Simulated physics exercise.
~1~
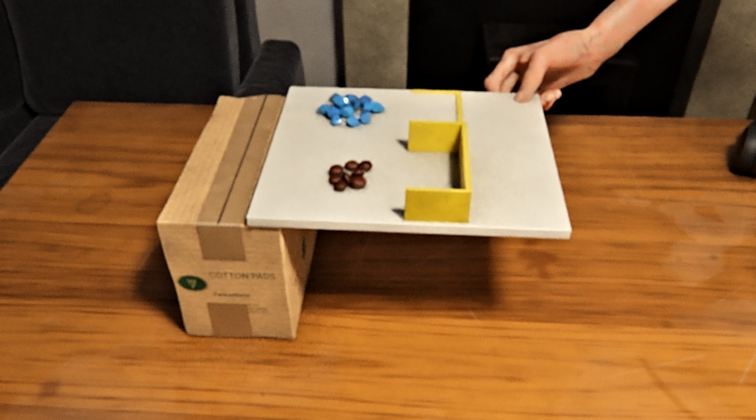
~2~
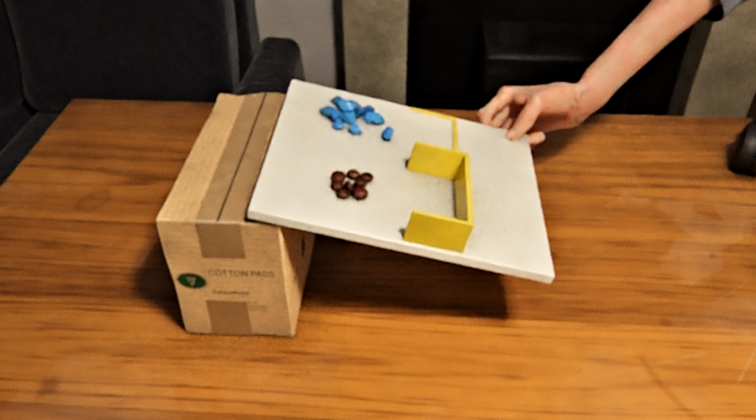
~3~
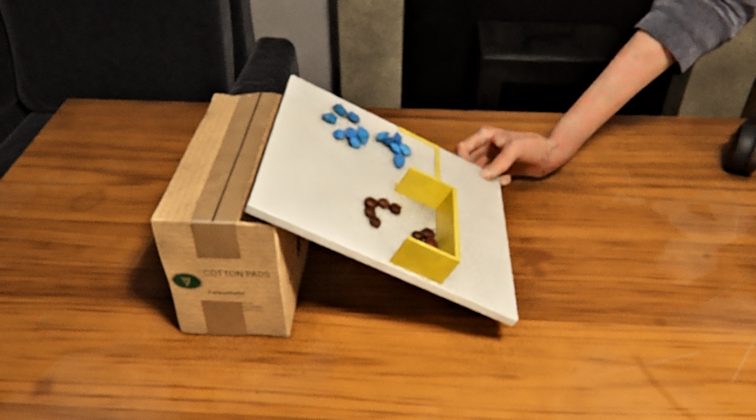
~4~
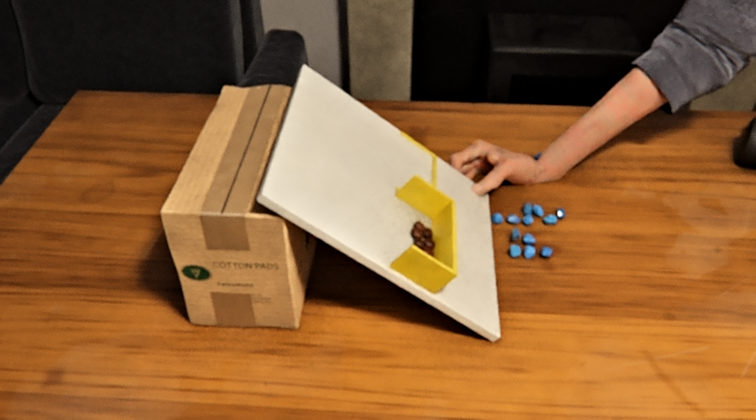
On a wooden table, a hand tilts a board, and blue pieces slide off while brown ones stay.
